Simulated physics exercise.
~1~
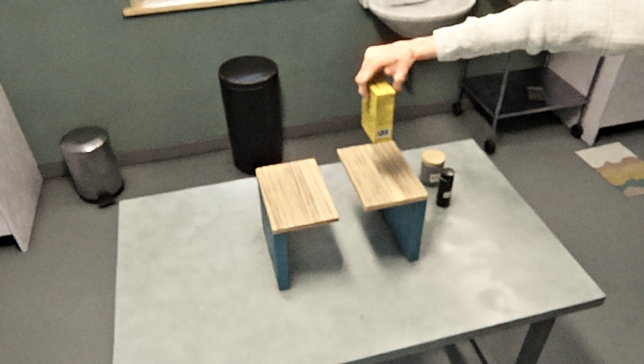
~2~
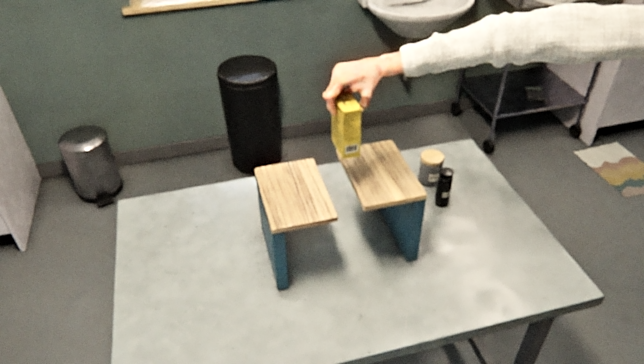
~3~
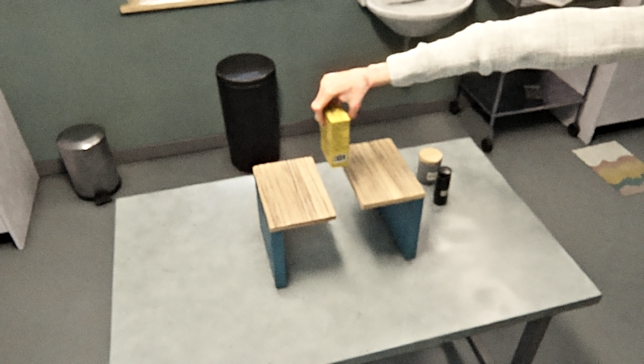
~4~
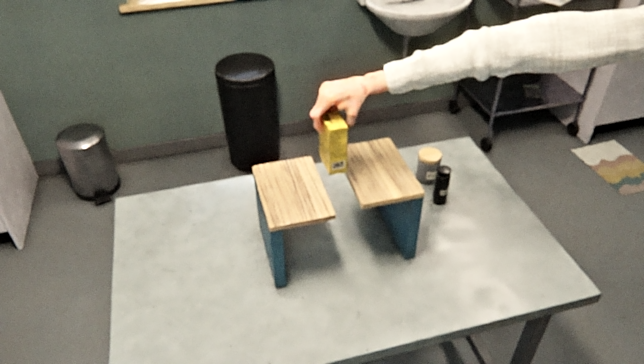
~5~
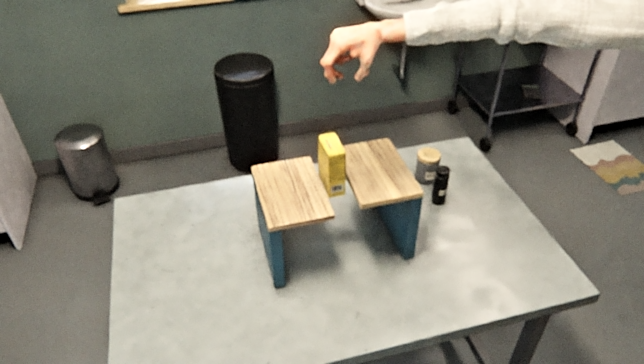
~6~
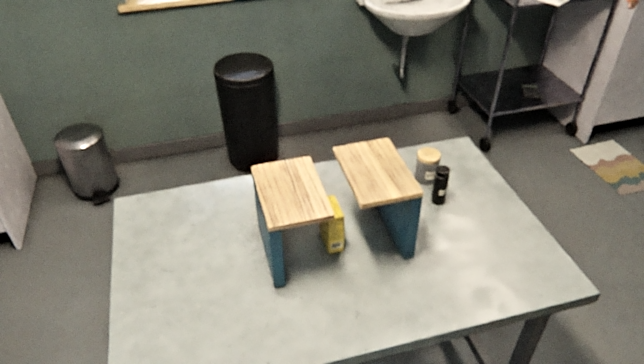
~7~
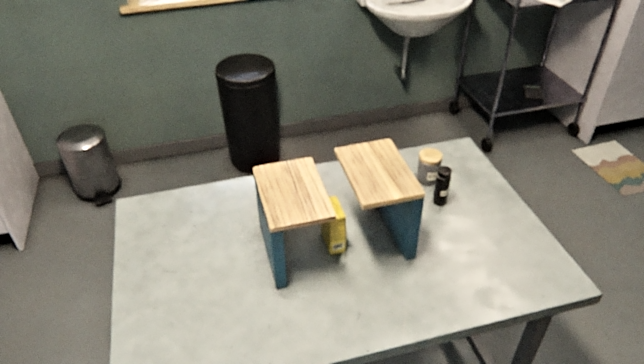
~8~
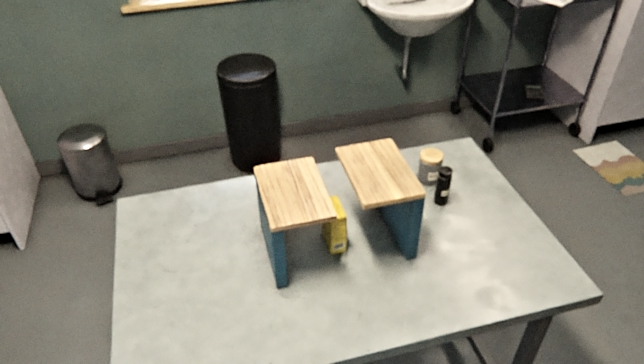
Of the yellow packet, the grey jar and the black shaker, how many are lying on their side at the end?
None of them are lying on their side. The packet, the jar and the shaker are all upright at the end.
In a room with a green wall, a grey table is seen from above through a slightly swaying camera. Two wooden-topped supports with blue sides stand a little apart on it, with a grey jar and a black shaker to their right, while bins and a sink are behind. A hand reaching in from the right holds a yellow packet upright, moves it left and lowers it toward the gap between the tops. The fingers let go and the hand draws back. The packet drops through the gap and ends standing on the table between the supports, partly hidden, while the jar and shaker stay put.
